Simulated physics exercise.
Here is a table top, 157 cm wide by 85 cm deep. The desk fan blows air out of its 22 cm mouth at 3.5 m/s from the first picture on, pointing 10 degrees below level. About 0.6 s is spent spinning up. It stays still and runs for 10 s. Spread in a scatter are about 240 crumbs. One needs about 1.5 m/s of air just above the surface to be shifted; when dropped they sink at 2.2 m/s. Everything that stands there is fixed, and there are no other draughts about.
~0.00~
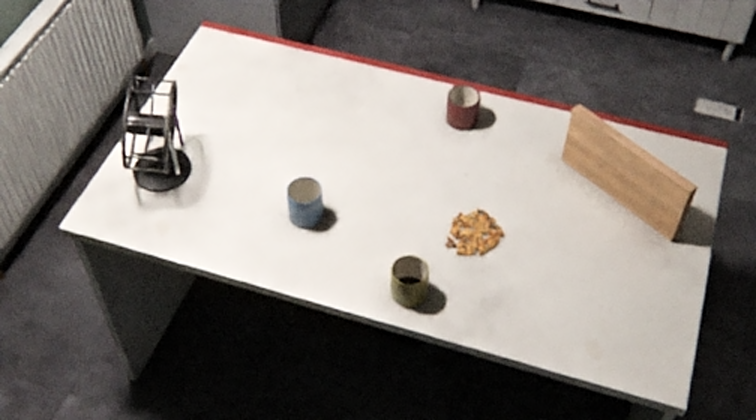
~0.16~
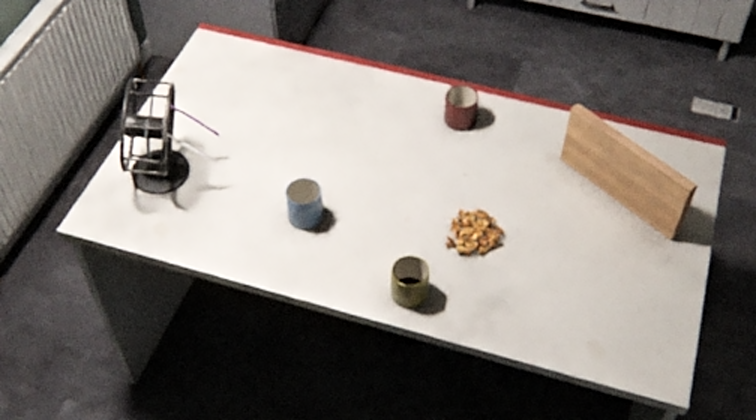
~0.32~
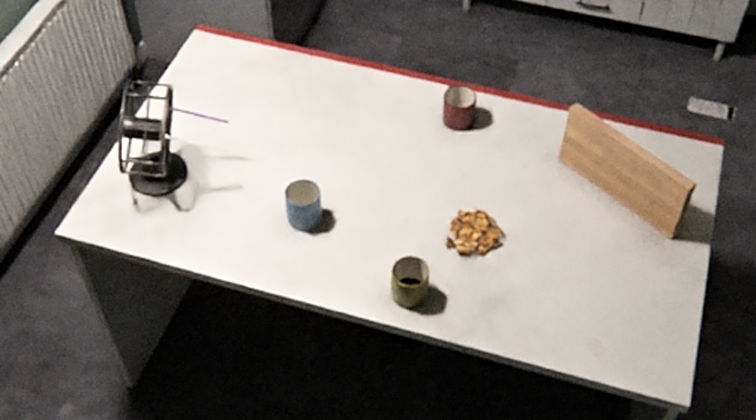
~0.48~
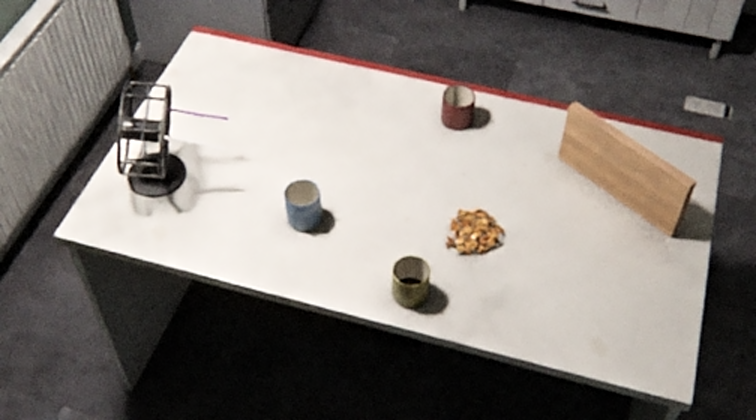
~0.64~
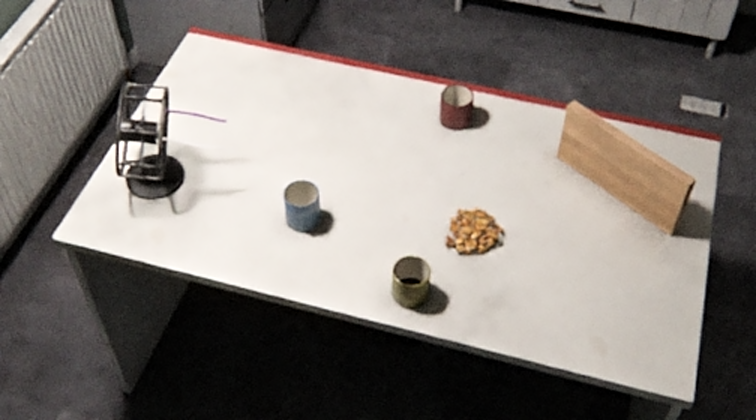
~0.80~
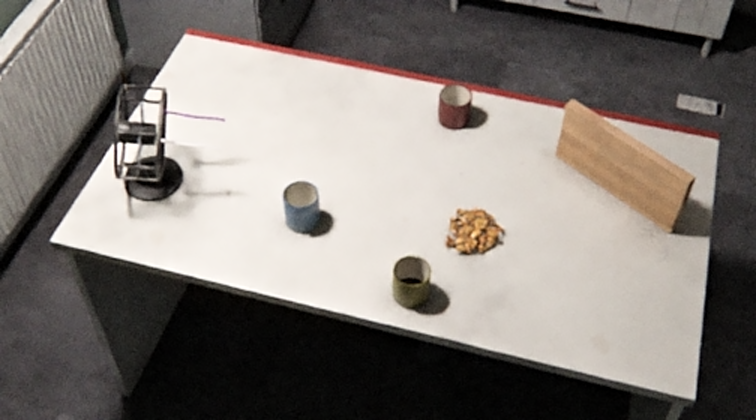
On a white table top, a fan's thin ribbon lifts and flutters while the crumbs stay still.
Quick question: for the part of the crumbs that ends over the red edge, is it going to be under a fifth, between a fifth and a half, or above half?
I would say under a fifth.
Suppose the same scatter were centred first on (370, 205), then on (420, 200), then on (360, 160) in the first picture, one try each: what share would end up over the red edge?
Results, one try each: 0 %, 0 %, 50 %.
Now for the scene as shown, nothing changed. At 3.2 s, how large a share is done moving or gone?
Some 70 per cent.
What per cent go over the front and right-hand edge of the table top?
Roughly 0 % front, roughly 90 % right-hand.
After 2.0 s, 0 % are over the red edge; the middle of those still in play is near (611, 293); 64 % have settled or left.
After 3.2 s, 0 % are over the red edge; the middle of those still in play is near (636, 300); 71 % have settled or left.
After 5.5 s, 0 % are over the red edge; the middle of those still in play is near (633, 312); 84 % have settled or left.
After 10.0 s, at the end, 0 % are over the red edge.
